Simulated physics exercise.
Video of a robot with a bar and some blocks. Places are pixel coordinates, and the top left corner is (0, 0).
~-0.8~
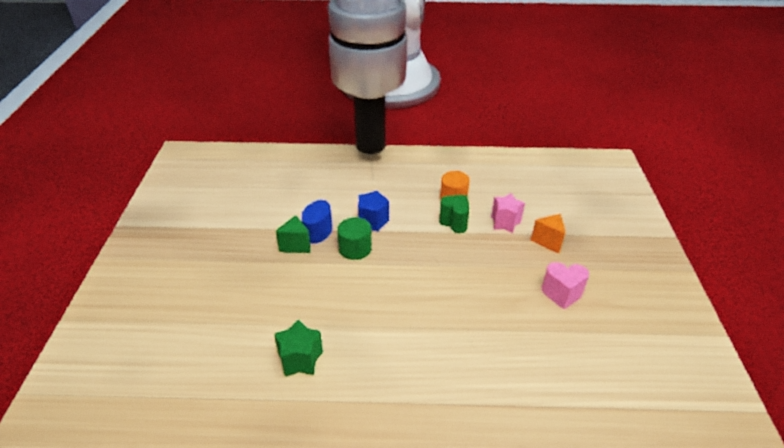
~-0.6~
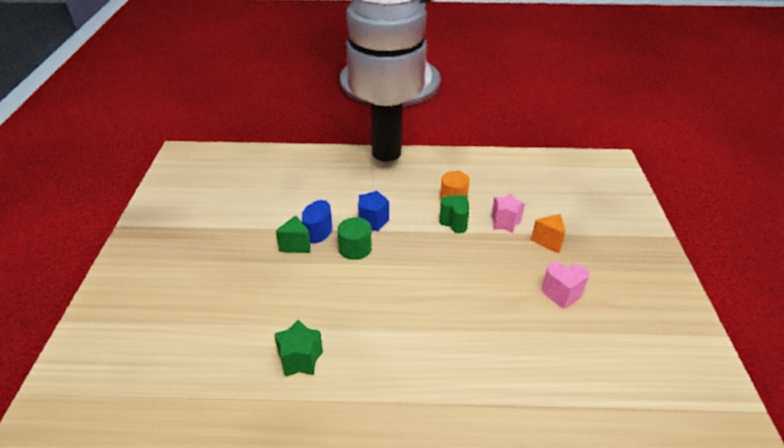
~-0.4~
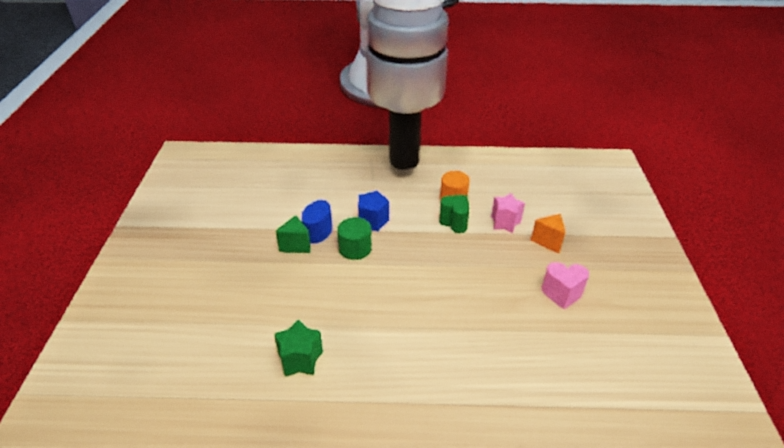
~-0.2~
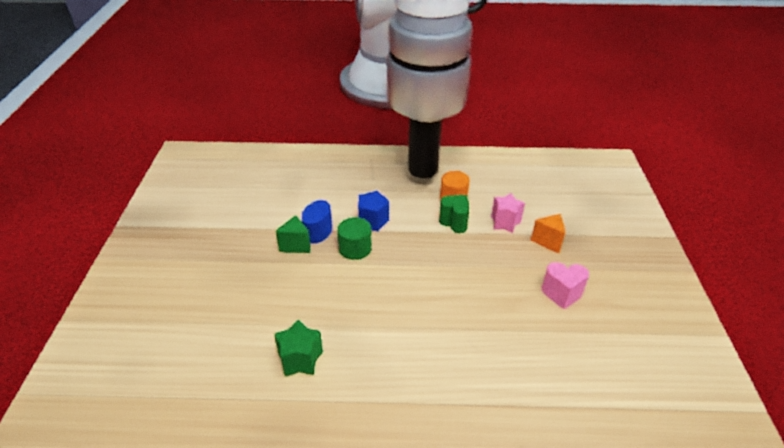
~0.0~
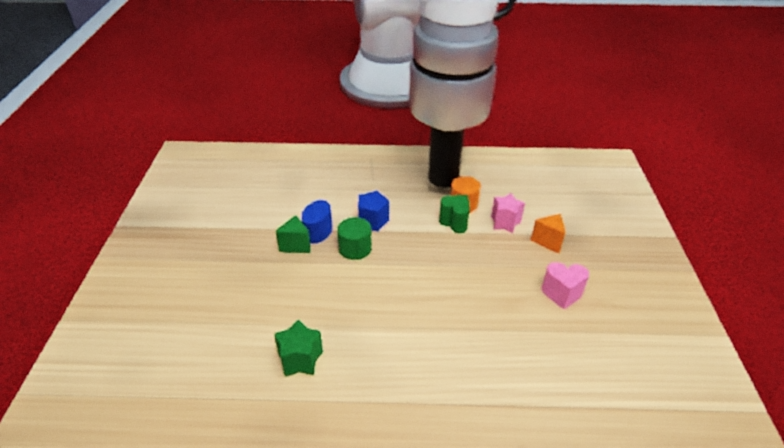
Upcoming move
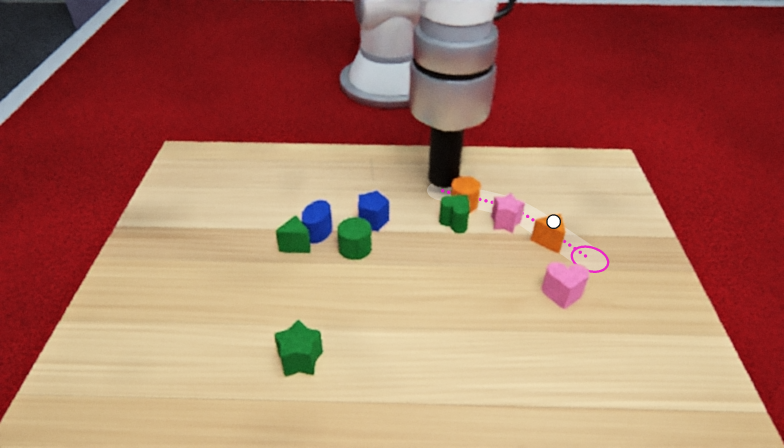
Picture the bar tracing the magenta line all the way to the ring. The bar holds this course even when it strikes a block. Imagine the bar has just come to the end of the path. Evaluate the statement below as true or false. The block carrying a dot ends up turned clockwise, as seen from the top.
The statement is true.
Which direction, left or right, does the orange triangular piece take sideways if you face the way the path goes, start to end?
Taking start-to-end as forward, the block's sideways shift goes to the right.
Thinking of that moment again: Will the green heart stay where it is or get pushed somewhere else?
When the path is over, the green heart is still on its spot.
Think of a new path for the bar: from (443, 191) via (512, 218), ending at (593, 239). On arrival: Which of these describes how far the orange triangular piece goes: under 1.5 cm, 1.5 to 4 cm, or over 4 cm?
Shift of 1.5 to 4 cm.
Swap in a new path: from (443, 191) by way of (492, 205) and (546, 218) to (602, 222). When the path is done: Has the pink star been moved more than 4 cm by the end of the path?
No, that is not what happens.
Drawn move, from (443, 191) through (495, 203) and (543, 227) to (590, 259); the dot is on the orange triangular piece.
On the path given first. One third of the way, bar (497, 191); orange circle (499, 202); pink star (523, 213), turned 35° anticlockwise.
Two thirds of the way, bar (546, 214); orange circle (501, 204); pink star (529, 218); orange triangular piece (557, 227), turned 15° anticlockwise.
At the end, bar (594, 246); green heart still; orange circle (501, 204); pink star (531, 219); orange triangular piece (570, 244), turned 75° clockwise.
